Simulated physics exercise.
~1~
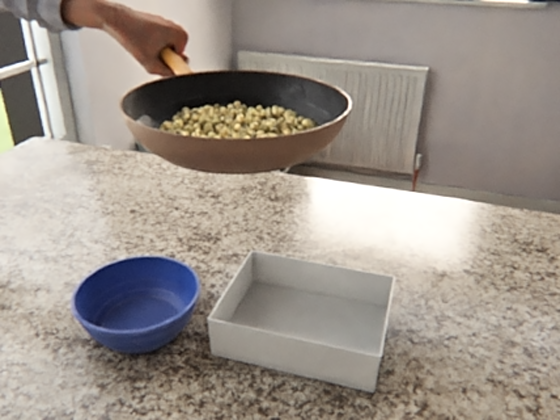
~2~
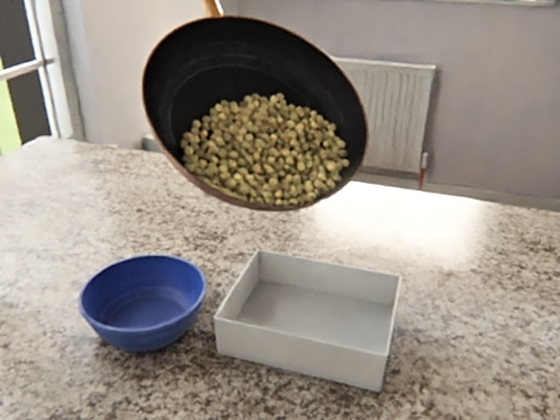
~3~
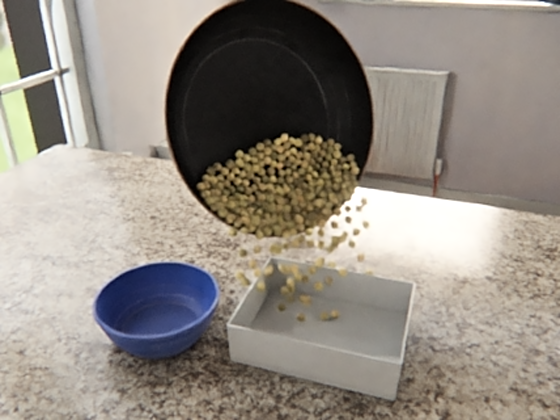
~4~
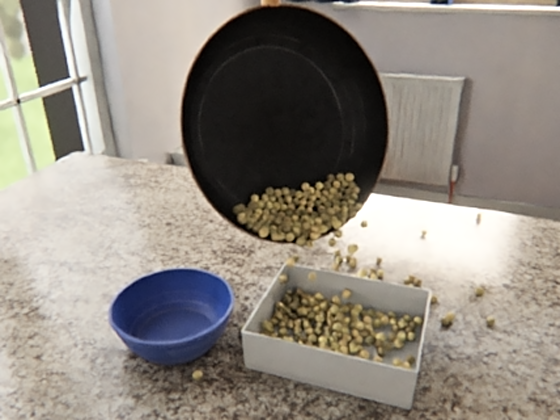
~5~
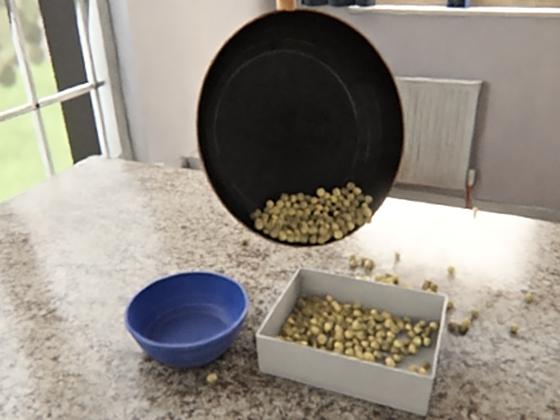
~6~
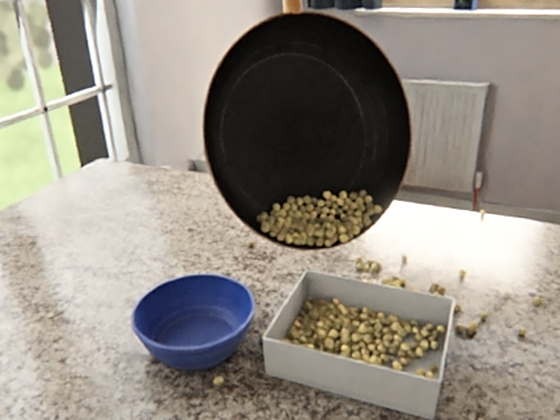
On a speckled kitchen counter, a hand tilting a pan, spilling beans into and around a white tin, some staying in the pan.
